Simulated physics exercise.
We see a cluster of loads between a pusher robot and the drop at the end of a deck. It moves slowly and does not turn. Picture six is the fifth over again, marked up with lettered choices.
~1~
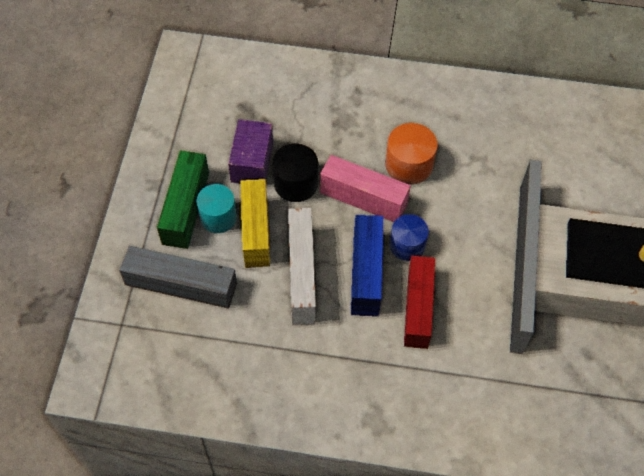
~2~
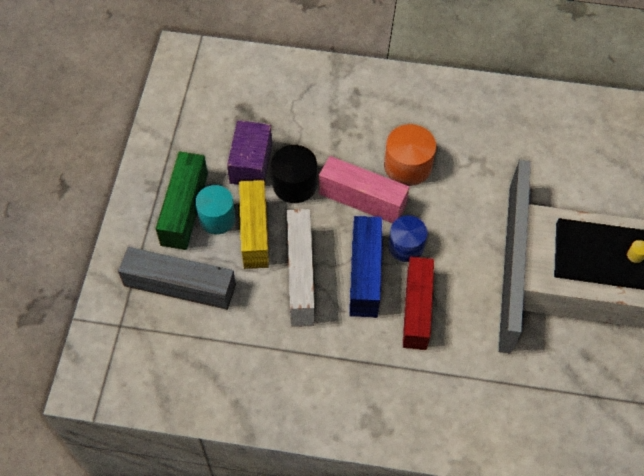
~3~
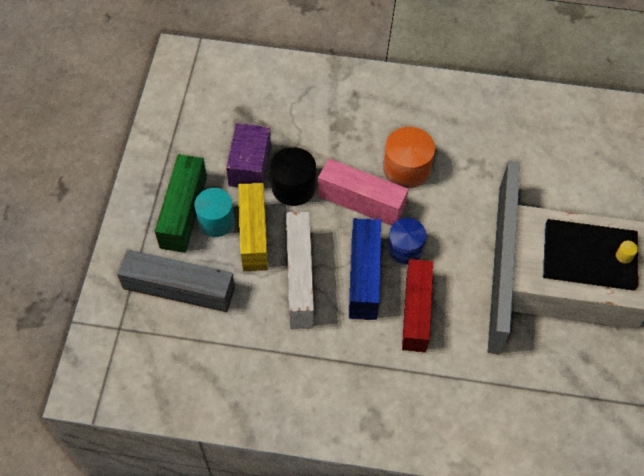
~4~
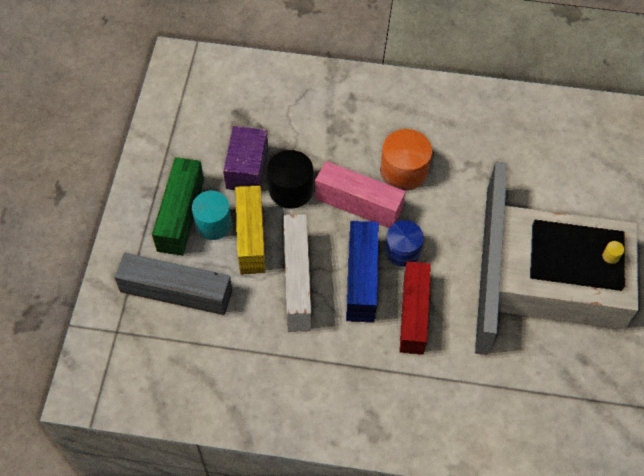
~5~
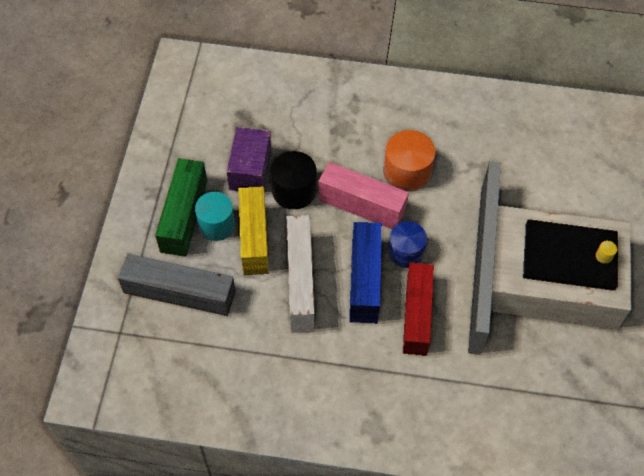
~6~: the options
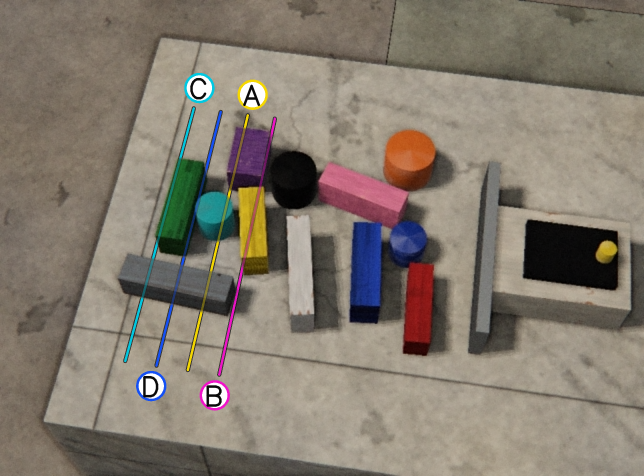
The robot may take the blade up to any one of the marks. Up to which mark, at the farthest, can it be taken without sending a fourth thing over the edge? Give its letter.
A.
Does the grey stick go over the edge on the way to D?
Yes.
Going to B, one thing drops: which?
It is the green stick.
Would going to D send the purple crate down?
No.
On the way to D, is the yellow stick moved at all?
Yes.
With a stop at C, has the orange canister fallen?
No.
On the marked copy, A at (220, 233); B at (249, 237); C at (162, 225); D at (191, 229).
Taking A. A third of the way, robot (465, 239); orange canister (384, 149); red stick (362, 301).
Two thirds of the way, robot (368, 226); green stick (139, 201); turquoise canister (163, 218).
When it is over, robot (293, 216); green stick over the edge; turquoise canister over the edge; three fallen.
As for the rest, B is within the limit but short; C drops six; D drops five.
